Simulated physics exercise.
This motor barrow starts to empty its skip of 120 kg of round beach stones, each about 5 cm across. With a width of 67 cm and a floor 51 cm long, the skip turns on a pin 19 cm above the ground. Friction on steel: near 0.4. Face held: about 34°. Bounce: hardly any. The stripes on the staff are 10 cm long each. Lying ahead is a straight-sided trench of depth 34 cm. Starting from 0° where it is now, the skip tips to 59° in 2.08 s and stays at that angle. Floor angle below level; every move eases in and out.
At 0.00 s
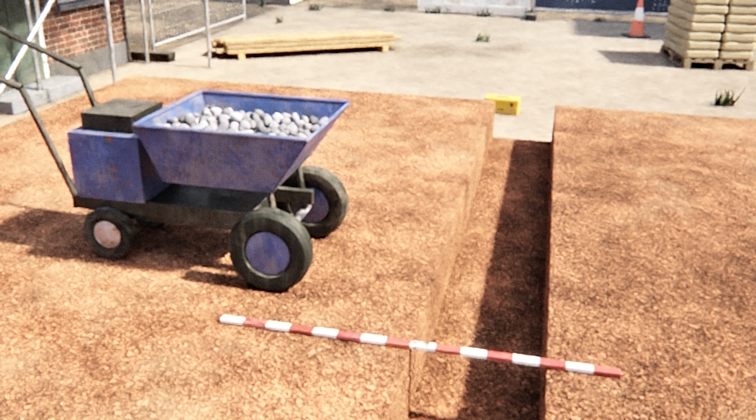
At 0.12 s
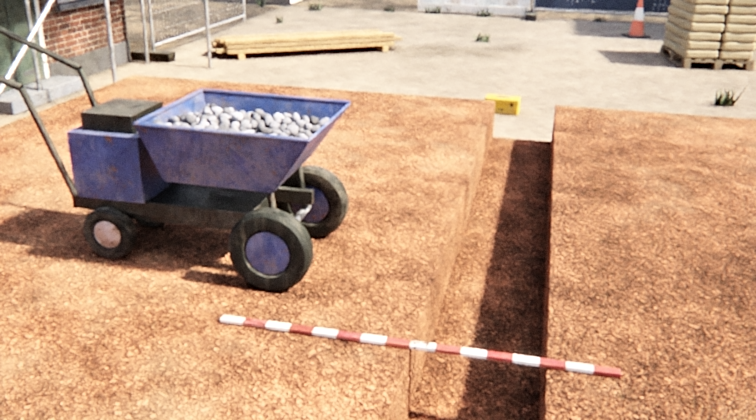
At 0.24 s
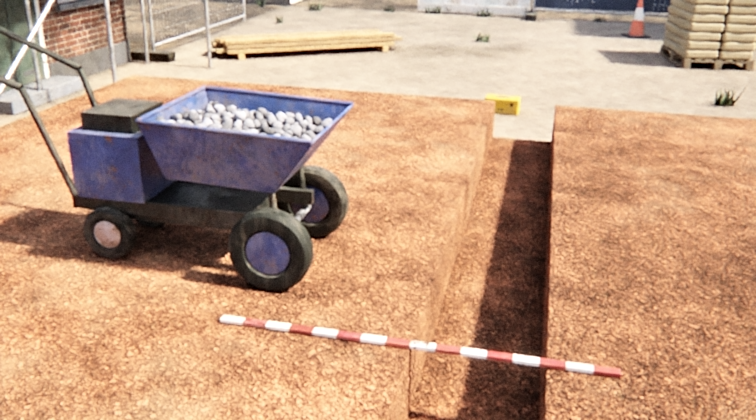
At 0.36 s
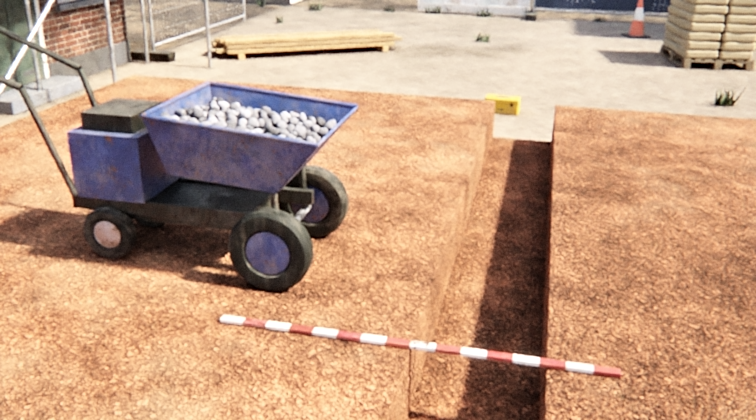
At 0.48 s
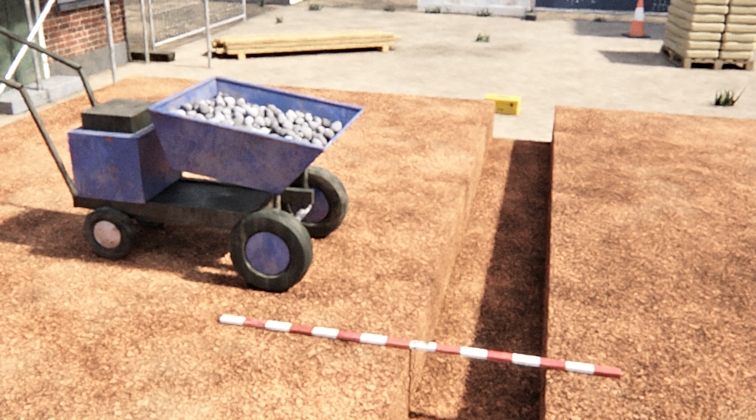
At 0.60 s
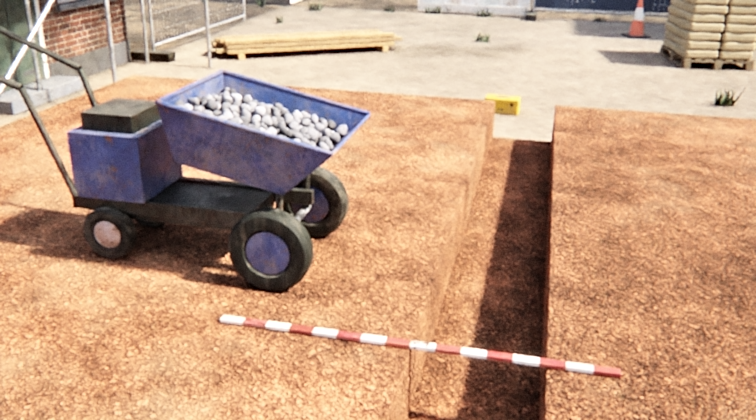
Blue motor barrow standing still beside a narrow trench, its skip of round grey stones slowly tilting forward to the right.
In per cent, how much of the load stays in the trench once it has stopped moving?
I would say about 63 per cent.
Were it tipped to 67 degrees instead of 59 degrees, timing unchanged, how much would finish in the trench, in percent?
Share in trench: Approx. 90%.
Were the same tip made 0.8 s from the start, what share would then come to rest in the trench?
That would give about 65 percent.
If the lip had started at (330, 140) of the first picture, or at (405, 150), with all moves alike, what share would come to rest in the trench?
I'd say some 75 per cent and some 70 per cent.
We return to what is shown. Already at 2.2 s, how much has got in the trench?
About 15 per cent by then.
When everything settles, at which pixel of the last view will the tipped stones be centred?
(469, 337).
After 1.6 s the floor is at 50°; 99 % in the skip, 1 % short of the trench; the foremost stones are at (400, 206).
After 2.2 s the floor is at 59°; 73 % in the skip, 10 % short of the trench, 17 % in the trench; the foremost stones are at (503, 352).
After 2.5 s the floor is at 59°; 52 % in the skip, 11 % short of the trench, 38 % in the trench; the foremost stones are at (537, 343).
After 4.5 s the floor is at 59°; 24 % in the skip, 14 % short of the trench, 63 % in the trench; the foremost stones are at (537, 371).
